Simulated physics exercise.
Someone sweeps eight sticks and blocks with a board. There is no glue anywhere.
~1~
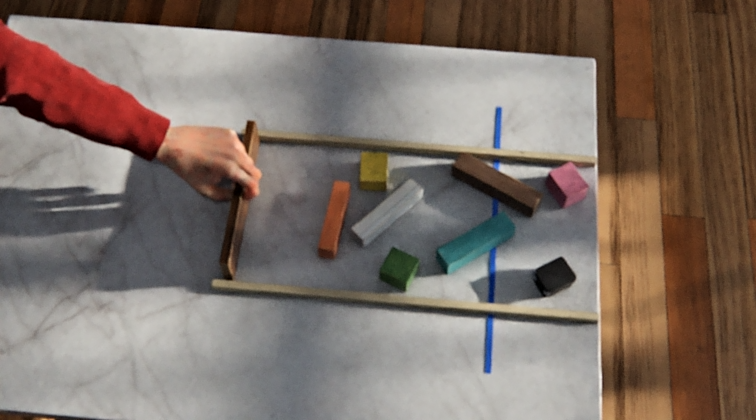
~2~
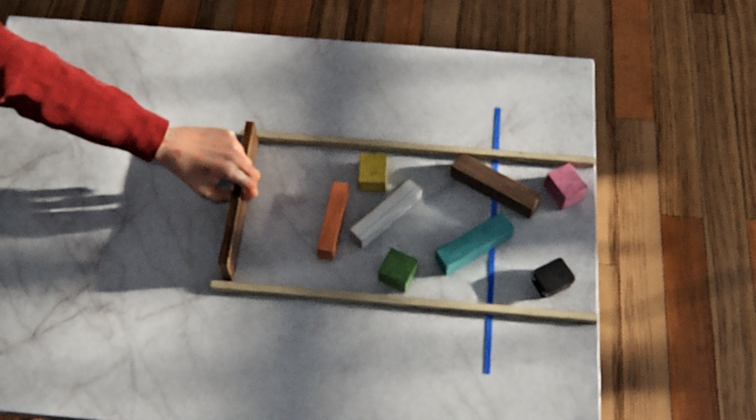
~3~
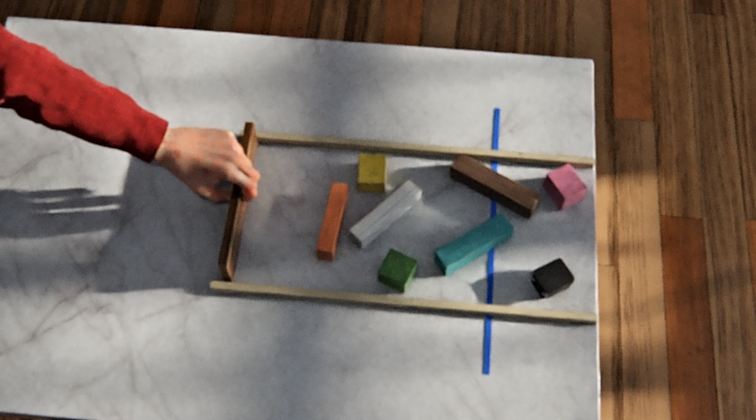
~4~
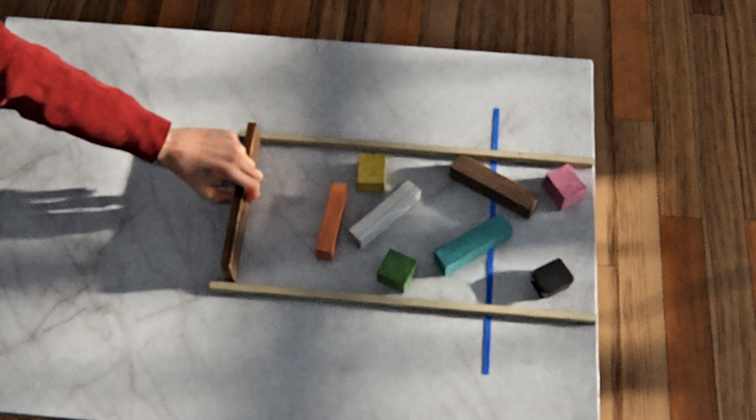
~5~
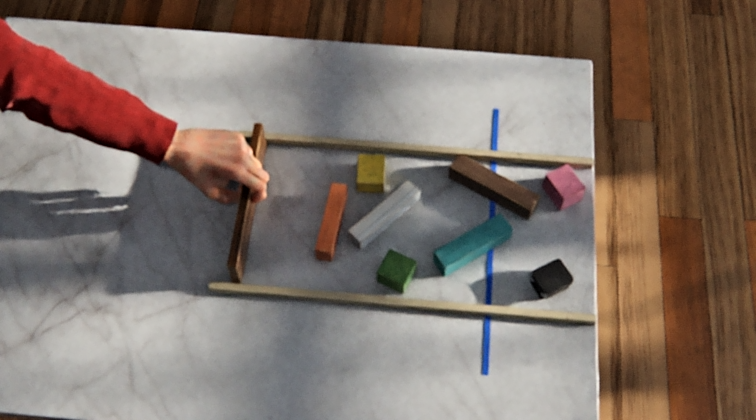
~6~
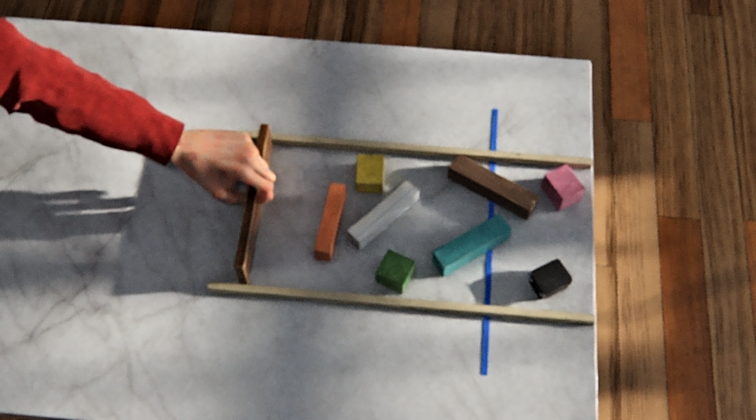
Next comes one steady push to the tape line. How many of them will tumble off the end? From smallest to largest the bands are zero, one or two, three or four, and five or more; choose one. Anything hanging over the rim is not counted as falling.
The right band is zero.
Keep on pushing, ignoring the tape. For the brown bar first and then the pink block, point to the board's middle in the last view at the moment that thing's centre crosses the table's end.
The middle sits near (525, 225) for the first and near (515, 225) for the other.
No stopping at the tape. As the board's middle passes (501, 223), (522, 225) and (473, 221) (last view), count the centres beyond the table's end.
Respectively, 0, 2 and 0.
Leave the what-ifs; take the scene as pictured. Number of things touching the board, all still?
That makes 3.
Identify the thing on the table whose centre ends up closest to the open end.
The one in question is the pink block.
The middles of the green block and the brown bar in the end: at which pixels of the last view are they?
Final positions - green block around (504, 291), brown bar around (558, 197).
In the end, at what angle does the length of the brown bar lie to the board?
Angle: Close to 40 degrees.
A little later, none off yet; pink block at rest near (563, 187); black case at rest near (550, 280); brown bar at rest near (492, 187).
Next, none off yet; pink block at rest near (563, 187); black case at rest near (550, 280); brown bar moving near (496, 187).
When it is over, the number that fall off is zero.
